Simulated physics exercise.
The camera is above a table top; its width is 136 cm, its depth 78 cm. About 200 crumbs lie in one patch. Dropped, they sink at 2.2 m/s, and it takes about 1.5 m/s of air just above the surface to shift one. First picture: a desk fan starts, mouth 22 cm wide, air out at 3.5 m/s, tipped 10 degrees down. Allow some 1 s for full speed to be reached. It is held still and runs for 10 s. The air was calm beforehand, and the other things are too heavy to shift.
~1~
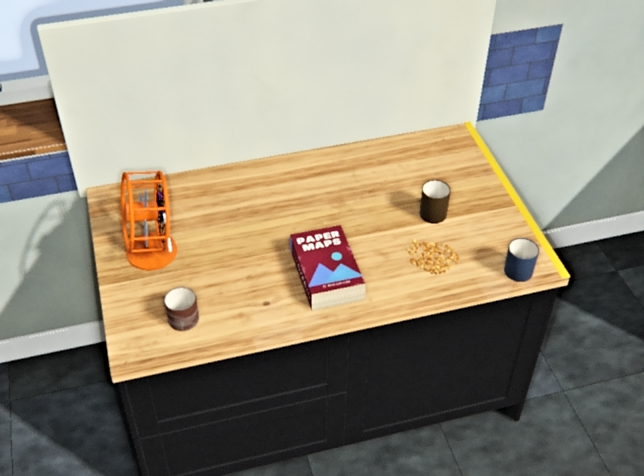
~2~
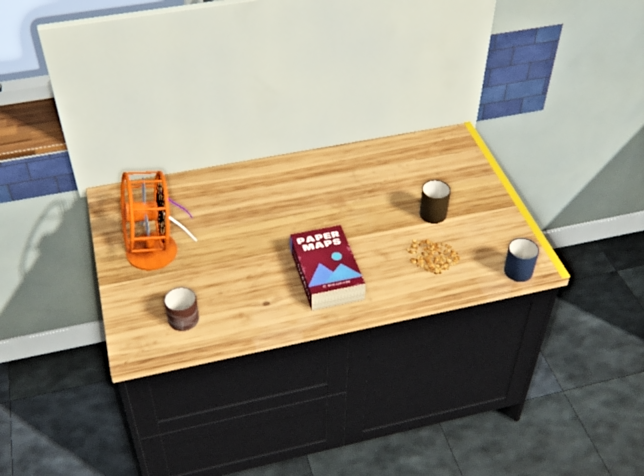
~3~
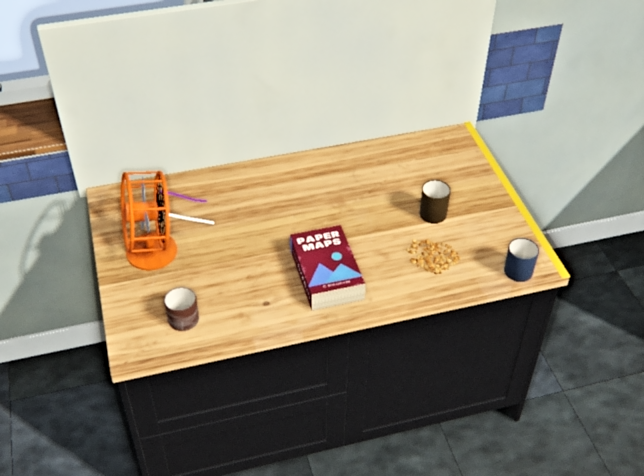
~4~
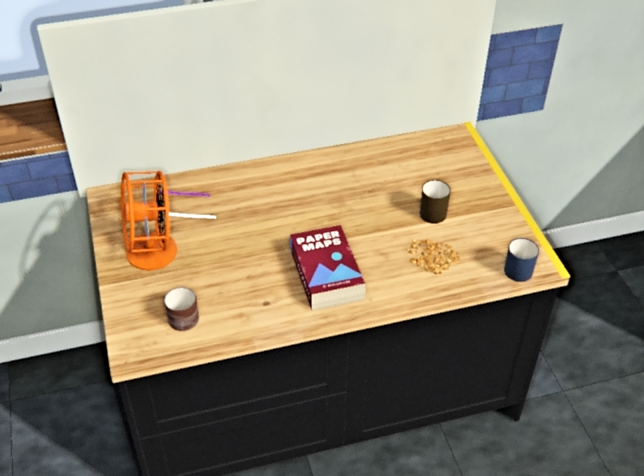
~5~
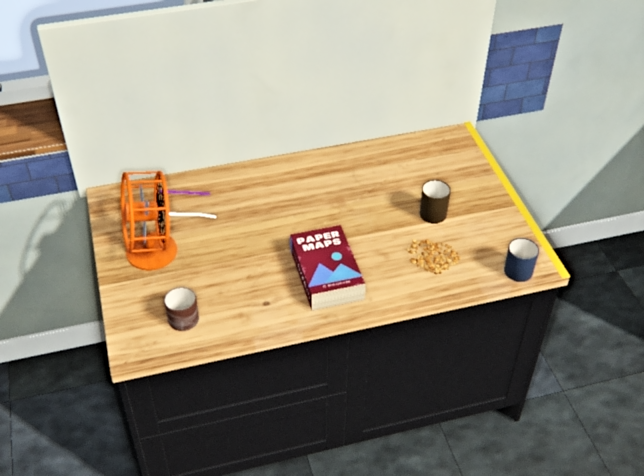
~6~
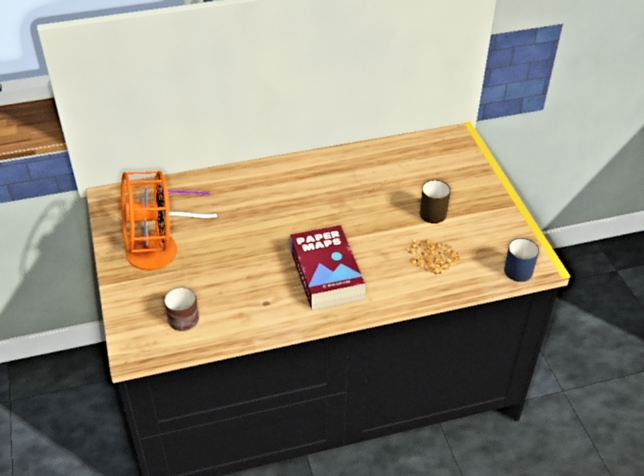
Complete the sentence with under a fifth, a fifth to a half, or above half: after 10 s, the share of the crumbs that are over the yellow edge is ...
After 10 s, the share is under a fifth.
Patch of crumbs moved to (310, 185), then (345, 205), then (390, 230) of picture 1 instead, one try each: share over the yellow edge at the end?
Going through the three spots in order, you'd get 80 percent, 100 percent and 60 percent.
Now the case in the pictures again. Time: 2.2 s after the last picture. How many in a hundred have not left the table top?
I'd estimate about 80 per cent.
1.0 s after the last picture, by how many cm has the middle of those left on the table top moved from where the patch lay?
Measured offset: Approx. 10 cm.
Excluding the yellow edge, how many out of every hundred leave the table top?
The share comes to some 15 per cent.
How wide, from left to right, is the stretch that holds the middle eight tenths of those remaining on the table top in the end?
Spread, left to right: Approx. 20 cm.
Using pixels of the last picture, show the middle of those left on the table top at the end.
The middle lands close to (472, 277) in pixels.
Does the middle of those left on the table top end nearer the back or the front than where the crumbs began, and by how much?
Shifted forward by about 10 cm.
Then, 1.0 s after the last picture, 0 % are over the yellow edge; the middle of those still in play is near (464, 268); 40 % have settled or left.
Then, 2.2 s after the last picture, 0 % are over the yellow edge; the middle of those still in play is near (464, 268); 41 % have settled or left.
Then, 4.6 s after the last picture, 0 % are over the yellow edge; the middle of those still in play is near (482, 272); 44 % have settled or left.
Then, 9.1 s after the last picture, at the end, 0 % are over the yellow edge; the middle of those still in play is near (472, 277).
